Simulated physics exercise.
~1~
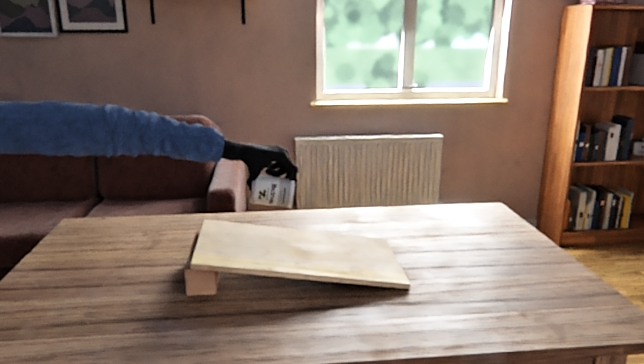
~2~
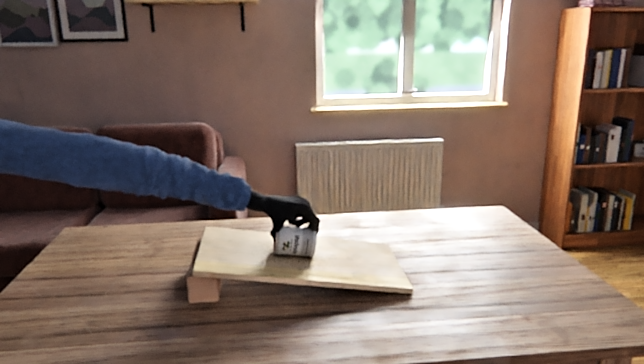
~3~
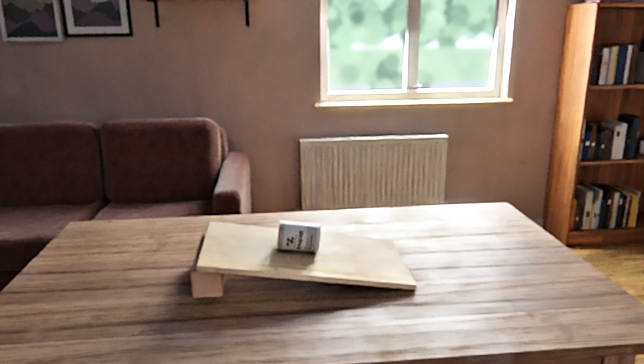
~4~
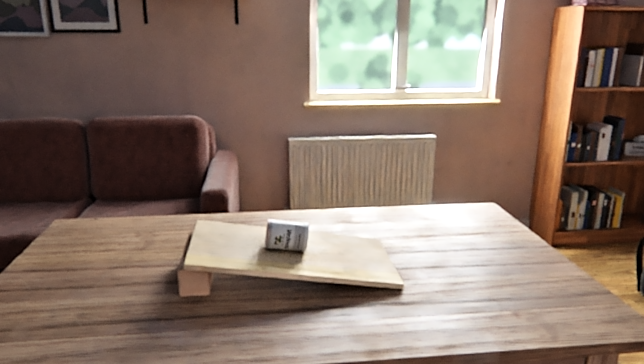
In the video, a gloved hand in a blue sleeve reaches in from the left and sets a small white tin on a sloping board propped on a wooden table, then withdraws, and the tin stays in place on the slope.
